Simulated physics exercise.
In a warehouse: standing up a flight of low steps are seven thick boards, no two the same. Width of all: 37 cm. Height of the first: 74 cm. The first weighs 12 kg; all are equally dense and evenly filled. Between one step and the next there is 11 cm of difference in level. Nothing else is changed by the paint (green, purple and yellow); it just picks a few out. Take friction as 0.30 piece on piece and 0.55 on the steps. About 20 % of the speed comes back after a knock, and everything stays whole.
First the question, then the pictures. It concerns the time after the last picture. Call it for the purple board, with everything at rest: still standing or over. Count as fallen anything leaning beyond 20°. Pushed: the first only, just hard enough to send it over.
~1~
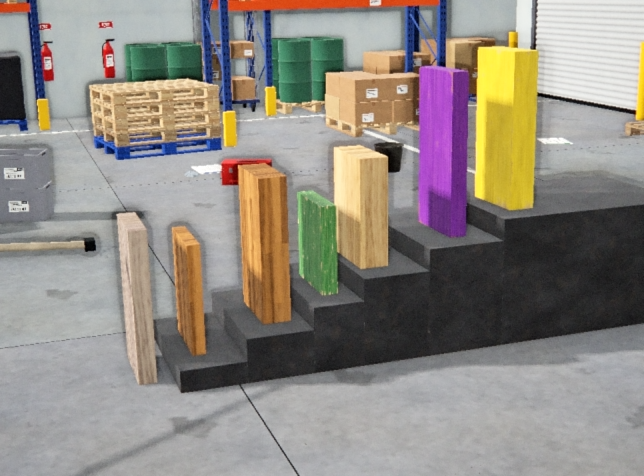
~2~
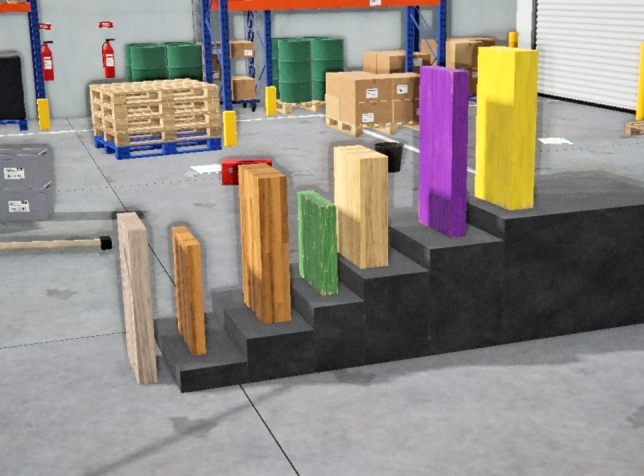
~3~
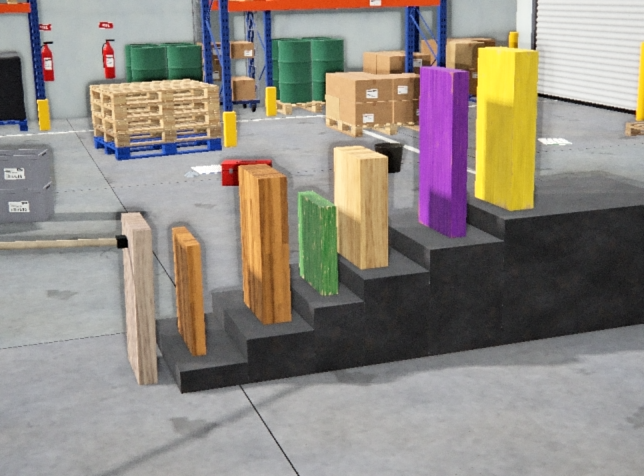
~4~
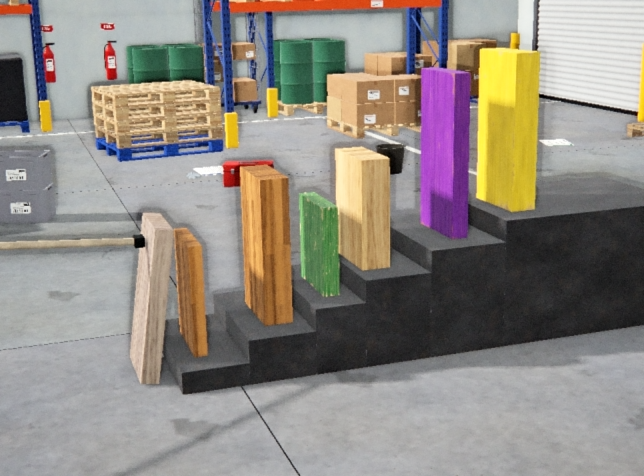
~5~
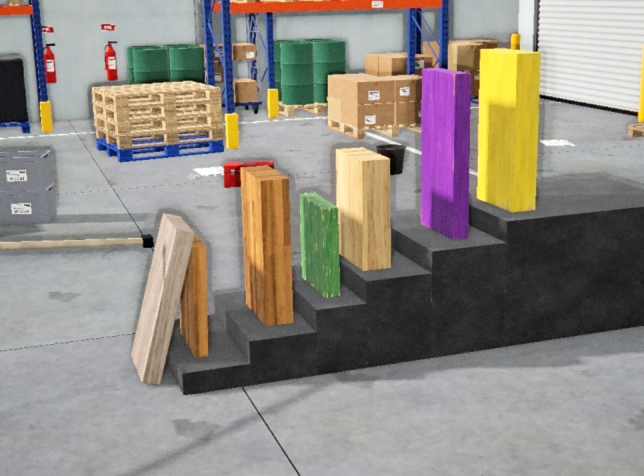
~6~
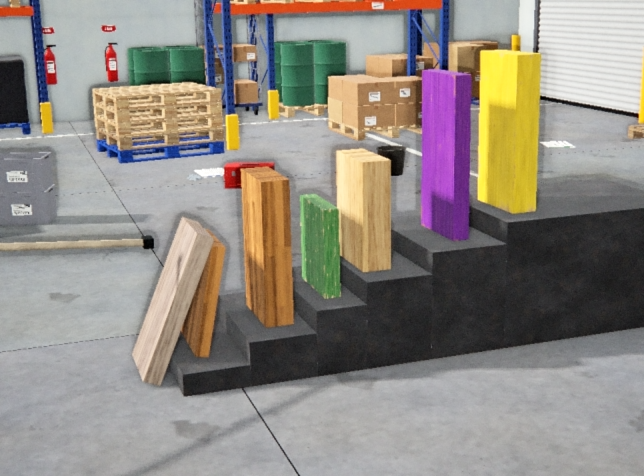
Falls.
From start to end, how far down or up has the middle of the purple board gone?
About 20 cm lower.
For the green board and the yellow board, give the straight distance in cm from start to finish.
Green ends up 10 cm away; yellow ends up 60 cm away.
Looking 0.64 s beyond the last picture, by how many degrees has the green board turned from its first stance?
Some 15°.
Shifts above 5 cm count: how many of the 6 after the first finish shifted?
Number shifted: 6.
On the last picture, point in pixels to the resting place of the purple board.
At roughly (493, 188).
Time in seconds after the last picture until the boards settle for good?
At roughly 2.5 seconds.
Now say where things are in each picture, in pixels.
In the first frame (we follow the side turned to the camera), pole end (89, 246) 13 cm from the first board; purple board (435, 151); green board (310, 243); yellow board (494, 128); no other piece has moved.
The second frame shows pole end (105, 245) 57 mm from the first board; purple board (435, 151).
The third frame shows pole end (122, 244) pushing; purple board (435, 152).
The fourth frame shows pole end (139, 243) pushing; purple board (436, 153); no other piece has moved.
The fifth frame shows pole end (147, 243) stopped; purple board (437, 153); no other piece has moved.
The sixth frame shows pole end (148, 244) stopped; purple board (437, 154); green board (312, 246); yellow board (497, 131); steepest lean 12°, the board at (196, 291); one has shifted.
Then, 0.64 s on from the sixth picture, 2 of the 6 other boards over; purple board unmoved; green board tipped 16°.
Then, 1.80 s on from the sixth picture, 6 of the 6 other boards over; purple board tipped 42°; green board tipped 47°.
Finally, 6 of the 6 other boards over; purple board tipped 65°; yellow board lying flat; green board tipped 47°. Not one is left standing. Seen by the last camera, middles, purple board near (493, 188), yellow board near (587, 185).
